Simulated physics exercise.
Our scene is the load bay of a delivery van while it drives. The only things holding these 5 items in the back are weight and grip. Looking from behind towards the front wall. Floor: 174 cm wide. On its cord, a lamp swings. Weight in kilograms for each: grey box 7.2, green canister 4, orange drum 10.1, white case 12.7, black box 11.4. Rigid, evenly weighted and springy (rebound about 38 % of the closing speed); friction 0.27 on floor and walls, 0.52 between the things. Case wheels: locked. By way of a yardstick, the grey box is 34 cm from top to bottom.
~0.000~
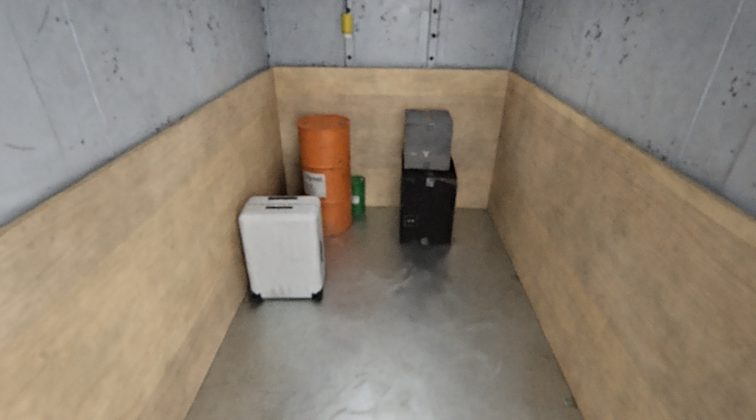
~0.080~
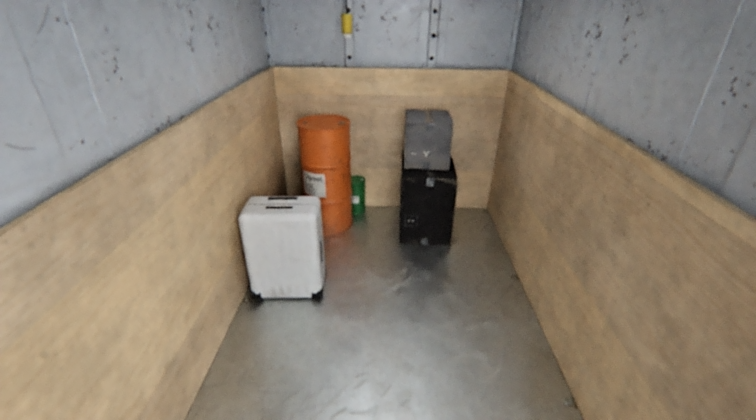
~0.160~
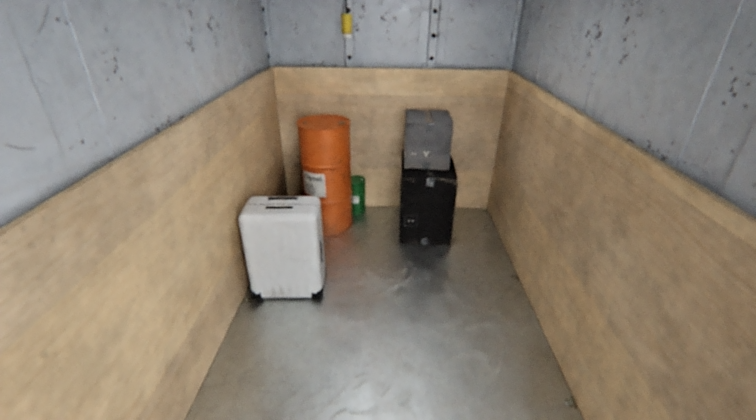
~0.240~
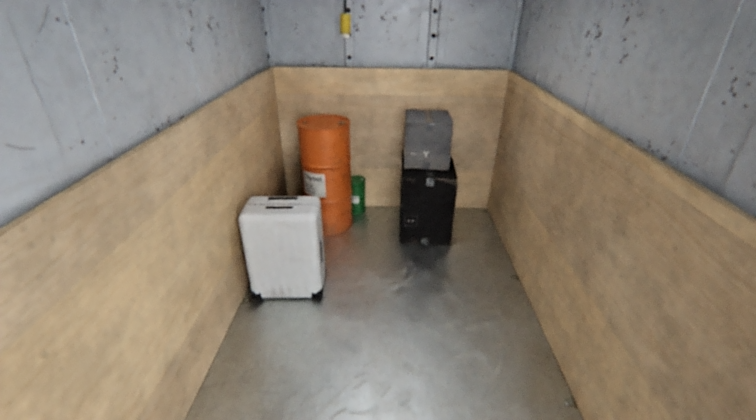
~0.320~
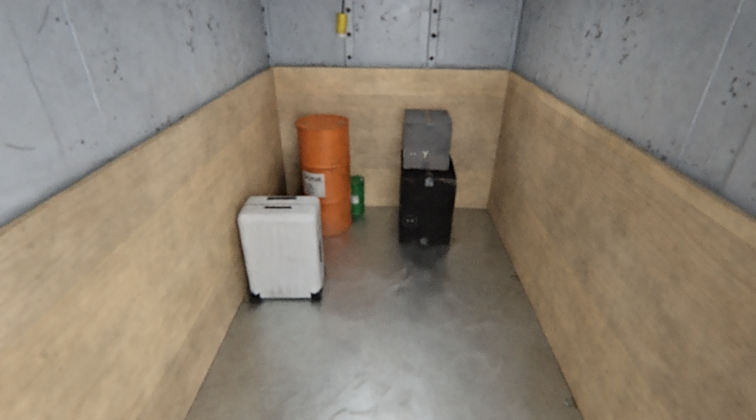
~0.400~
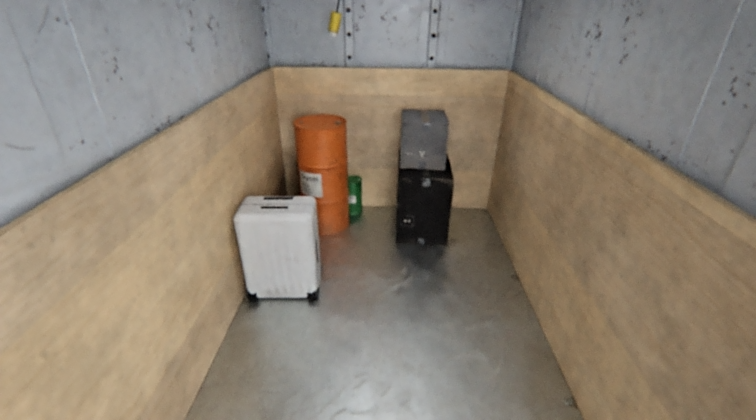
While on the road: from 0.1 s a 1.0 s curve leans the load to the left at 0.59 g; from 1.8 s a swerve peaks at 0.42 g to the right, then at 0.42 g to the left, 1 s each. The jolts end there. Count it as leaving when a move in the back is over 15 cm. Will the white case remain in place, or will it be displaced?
The white case remains in place.
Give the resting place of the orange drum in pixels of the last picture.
I'd put it at around (298, 178).
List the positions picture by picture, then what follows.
No push; white case (286, 248); grey box (427, 139), in the first frame.
No push; orange drum (327, 176); black box (426, 196), in the second frame.
Load feels 0.14 g left; grey box (427, 139); green canister (356, 195), in the third frame.
Load feels 0.33 g left; orange drum (327, 176); black box (426, 196), in the fourth frame.
Load feels 0.52 g left; grey box (426, 139); green canister (356, 195), in the fifth frame.
Load feels 0.59 g left; white case (282, 248) slid 3 cm; orange drum (323, 176) slid 2 cm, in the sixth frame.
After 0.60 s, load feels 0.59 g left; white case slid 5 cm near (277, 248); grey box slid 18 cm; green canister slid 16 cm.
After 0.80 s, load feels 0.59 g left; white case slid 5 cm near (277, 248); grey box slid 46 cm; black box slid 43 cm.
After 2.40 s, load feels 0.34 g right; grey box slid 54 cm; black box slid 49 cm; green canister slid 31 cm.
After 3.40 s, load feels 0.34 g left; white case slid 2 cm near (290, 249); grey box slid 49 cm; black box slid 45 cm.
At rest (4.4 s), not toppled but over 15 cm from the start, grey box, green canister, orange drum and black box; the last one in place, give or take 15 cm. In the last view, white case near (277, 248).
